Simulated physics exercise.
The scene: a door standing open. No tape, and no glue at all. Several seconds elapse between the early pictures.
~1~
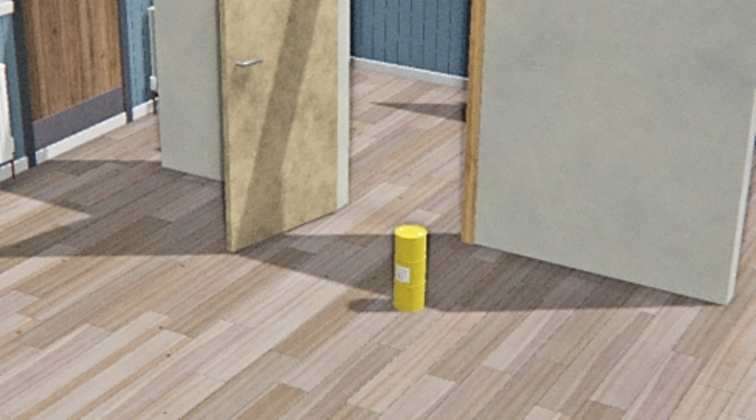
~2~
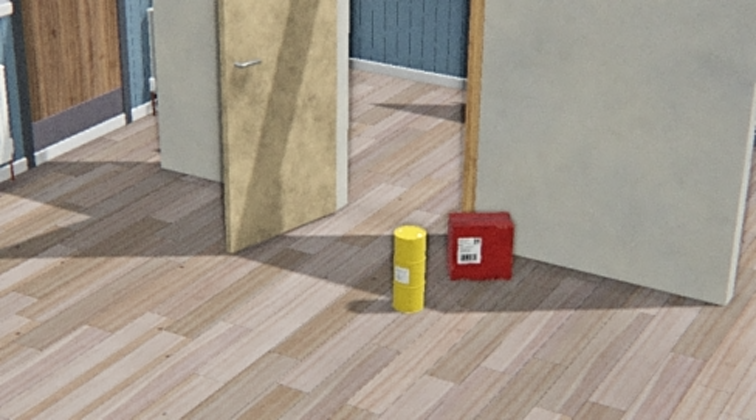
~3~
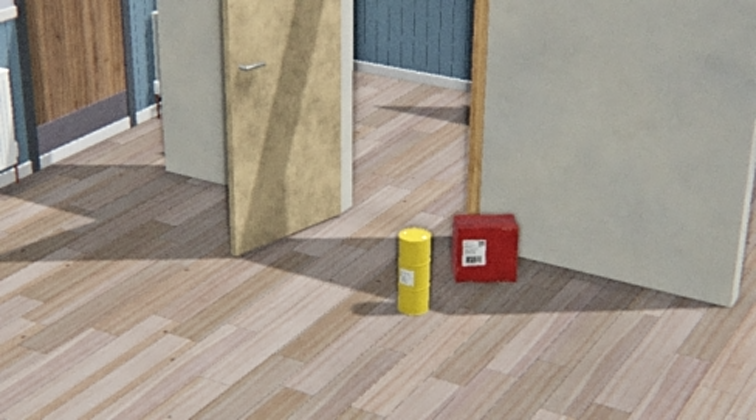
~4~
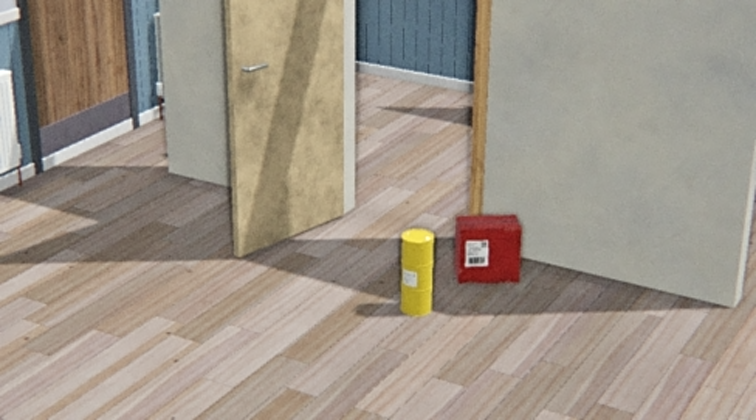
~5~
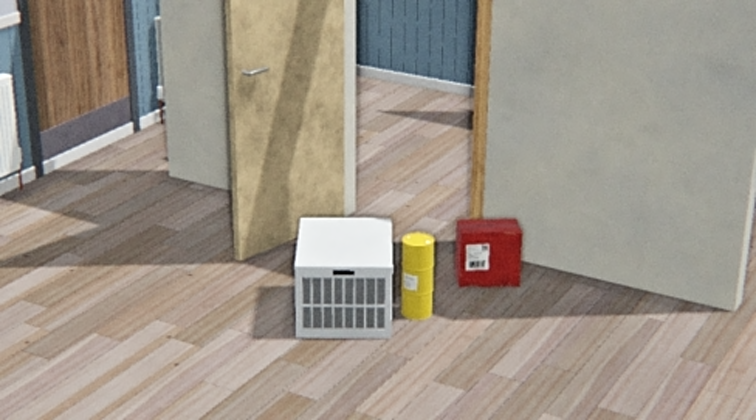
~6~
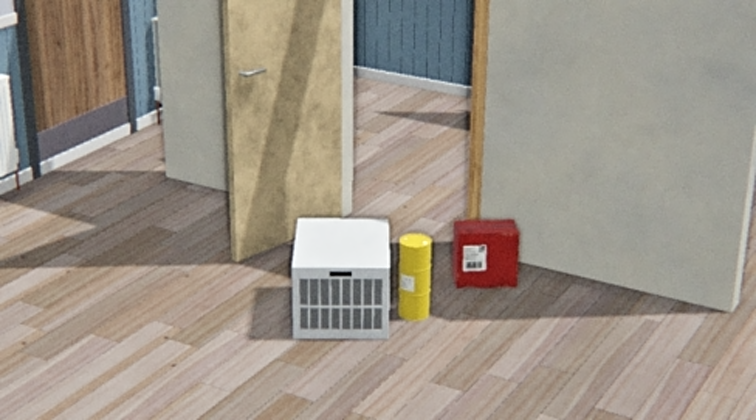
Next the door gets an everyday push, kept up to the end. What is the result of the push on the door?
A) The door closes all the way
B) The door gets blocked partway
Answer: A.
Then, 0.40 s later than the last frame, open by 89°.
Then, 0.70 s later than the last frame, open by 61°.
Then, 1.00 s later than the last frame, open by 30°.
Then, 1.20 s later than the last frame, open by 9°.
When it is over, open by 0°; all 3 as before. End places, in pixels of the last picture, white chest near (342, 277).
